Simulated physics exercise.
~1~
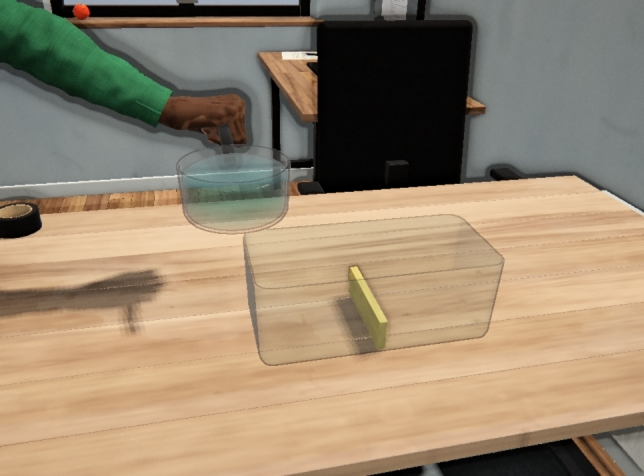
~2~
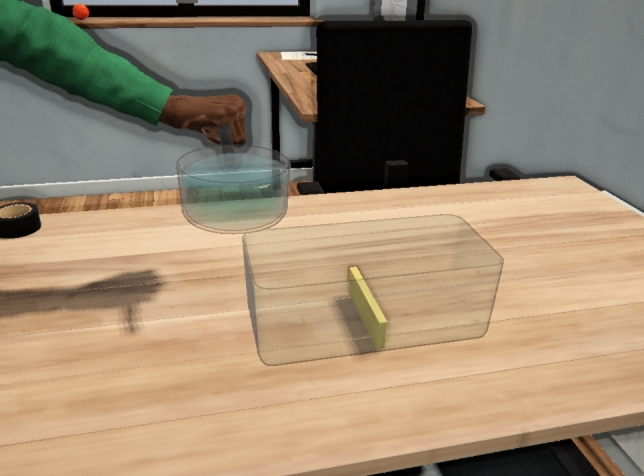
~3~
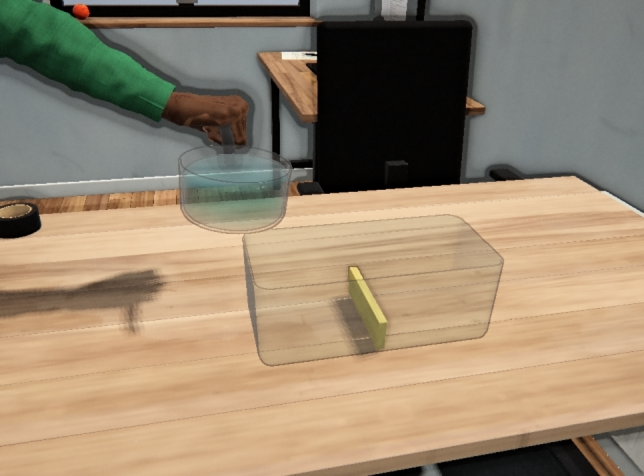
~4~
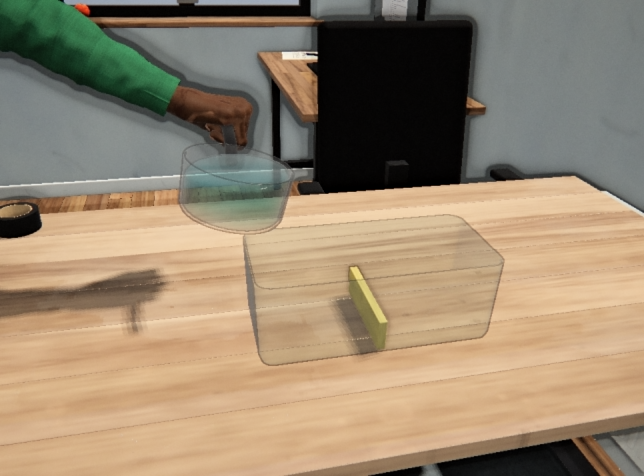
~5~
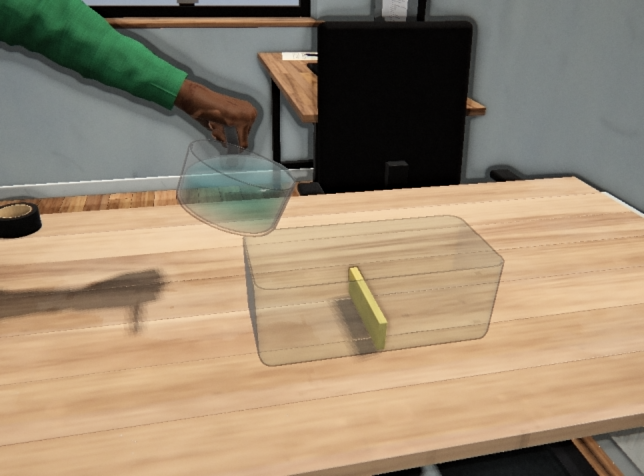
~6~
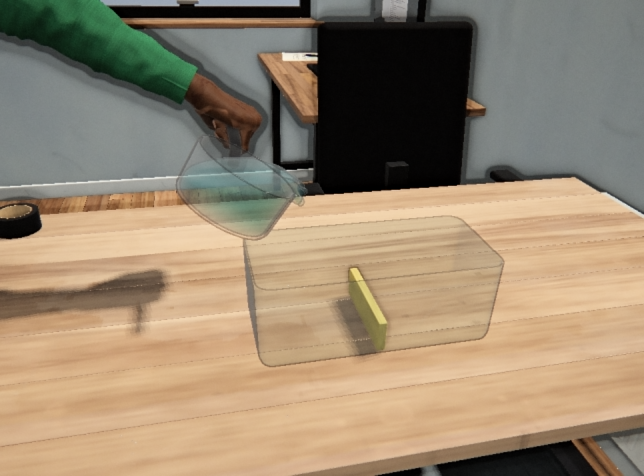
The clip opens with a hand in a green sleeve holding a clear round container of bluish liquid, nearly level, above a wooden table beside a long clear basin with a low yellow wall across its floor. The hand then tilts the container rightward, gradually more steeply, until the liquid reaches its lower rim.
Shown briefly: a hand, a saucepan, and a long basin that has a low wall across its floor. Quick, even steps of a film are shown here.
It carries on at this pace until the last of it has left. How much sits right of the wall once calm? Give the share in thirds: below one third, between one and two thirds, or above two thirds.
I expect the share right of the wall to be below a third.
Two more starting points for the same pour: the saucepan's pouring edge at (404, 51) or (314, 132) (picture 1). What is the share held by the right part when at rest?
Roughly 85 percent on the first try and 25 percent on the second.
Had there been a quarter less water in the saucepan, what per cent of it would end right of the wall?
Best guess: Around 5 %.
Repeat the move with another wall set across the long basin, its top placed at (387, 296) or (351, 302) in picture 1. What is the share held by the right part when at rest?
The first position gives around 15 percent, the second around 20 percent.
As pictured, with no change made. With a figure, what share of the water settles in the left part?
90 % or thereabouts.
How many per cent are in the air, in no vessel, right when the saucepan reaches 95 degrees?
Around 30 %.
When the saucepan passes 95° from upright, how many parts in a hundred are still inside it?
Close to 20 parts in a hundred remain.
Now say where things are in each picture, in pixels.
Tilt 0°; pouring edge (288, 161); surface from (180, 172) to (286, 166); the long basin's rim runs from (249, 260) to (481, 238); the wall's top is at (367, 293), in the first picture.
Tilt 1°; pouring edge (288, 162); surface from (180, 172) to (286, 166), in the second picture.
Tilt 6°; pouring edge (290, 166); surface from (181, 171) to (287, 168), in the third picture.
Tilt 13°; pouring edge (292, 172); surface from (183, 171) to (290, 169), in the fourth picture.
Tilt 22°; pouring edge (293, 181); surface from (183, 173) to (291, 174); 2 per cent is over the edge, in the fifth picture.
Tilt 33°; pouring edge (293, 192); surface from (180, 174) to (287, 182); 7 per cent is over the edge, in the sixth picture.
A moment on, the tilt is 95° and 21 per cent is still to pour, 51 is left of the wall and 0 right of it.
Next, the tilt is 111° and 3 per cent is still to pour, 88 is left of the wall and 5 right of it.
Then the tilt is 111° and 0 per cent is still to pour, 90 is left of the wall and 9 right of it.
Later the tilt is 111° and 0 per cent is still to pour, 90 is left of the wall and 9 right of it.
At rest 90 per cent lies left of the wall, 9 right of it and 1 outside.
